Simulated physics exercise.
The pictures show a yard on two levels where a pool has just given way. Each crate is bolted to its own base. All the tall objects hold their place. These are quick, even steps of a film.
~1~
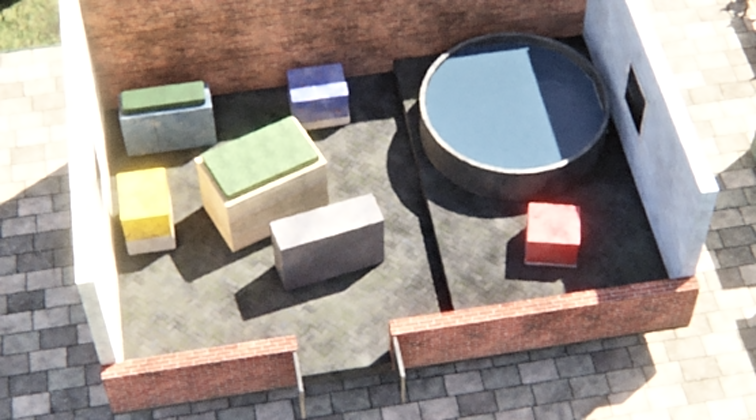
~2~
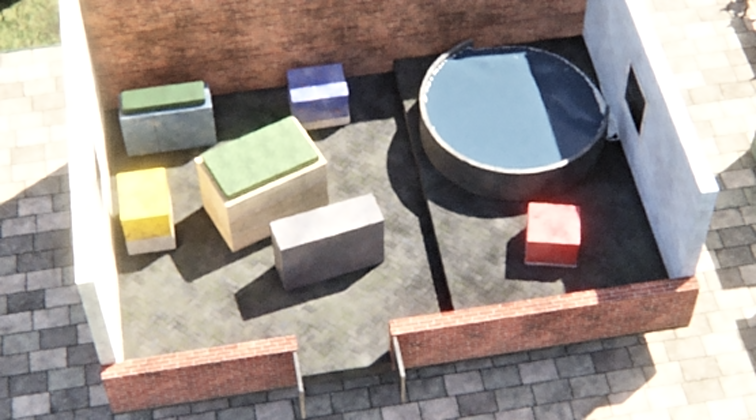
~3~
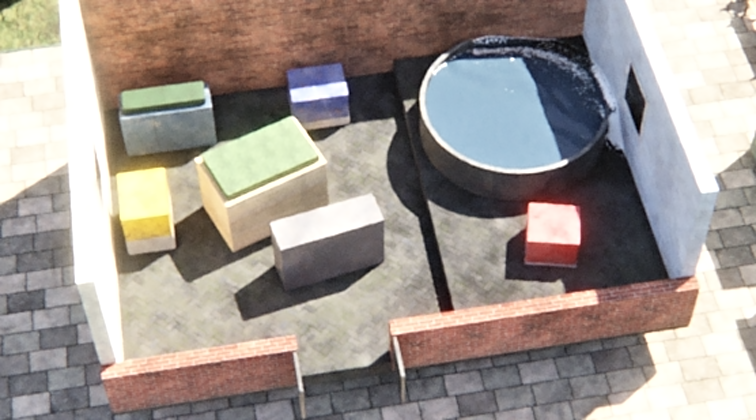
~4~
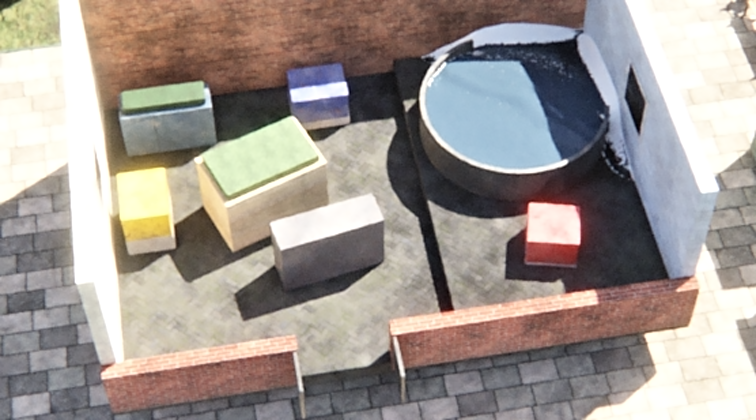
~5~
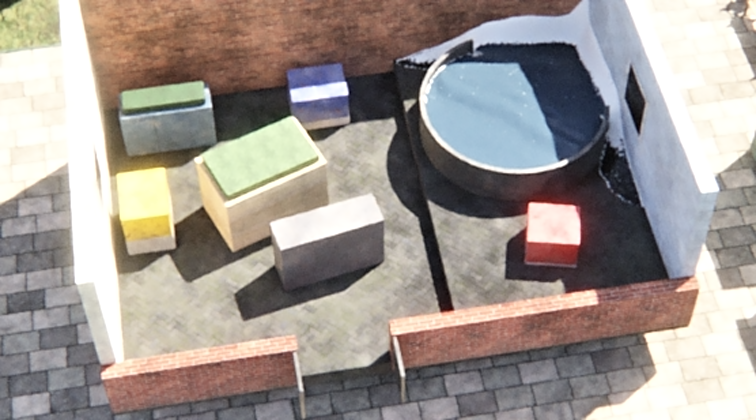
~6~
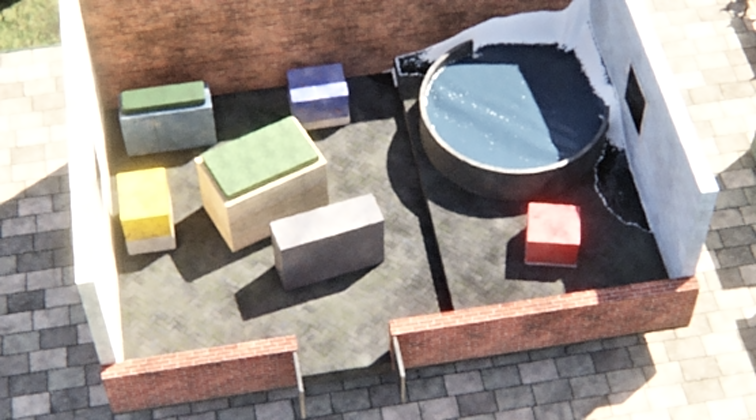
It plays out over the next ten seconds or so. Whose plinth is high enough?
One by one: The yellow crate stays dry; the red crate gets wet; the blue crate gets wet.
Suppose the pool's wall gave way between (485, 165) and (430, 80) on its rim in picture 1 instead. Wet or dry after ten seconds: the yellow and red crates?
One by one: The yellow one keeps dry; the red one keeps dry.
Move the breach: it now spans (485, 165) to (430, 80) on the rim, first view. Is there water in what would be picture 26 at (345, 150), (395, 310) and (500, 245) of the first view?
One after the other: Under water, under water, no water.
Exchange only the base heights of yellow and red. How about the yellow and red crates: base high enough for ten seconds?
In short: The yellow one is soaked; the red one remains dry.
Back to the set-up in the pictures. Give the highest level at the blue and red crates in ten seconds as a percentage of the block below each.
Near 190 and 220 in a hundred.
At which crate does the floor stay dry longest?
It is the crate marked yellow.
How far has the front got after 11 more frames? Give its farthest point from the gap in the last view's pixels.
Near (209, 98).
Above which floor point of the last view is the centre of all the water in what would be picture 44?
Around (481, 139).
A moment on, water covers 20 % of the floor; the yellow crate not reached, the red crate water round its plinth, the blue crate water round its plinth.
Next, water covers 25 % of the floor; the yellow crate not reached, the red crate water round its plinth, the blue crate water round its plinth.
Then, water covers 45 % of the floor; the yellow crate not reached, the red crate water round its plinth, the blue crate water round its plinth.
Later, water covers 75 % of the floor; the yellow crate water round its plinth, the red crate water round its plinth, the blue crate water round its plinth.
In the end, water covers 100 % of the floor; the yellow crate stayed above the water, the red crate was topped, the blue crate was topped.
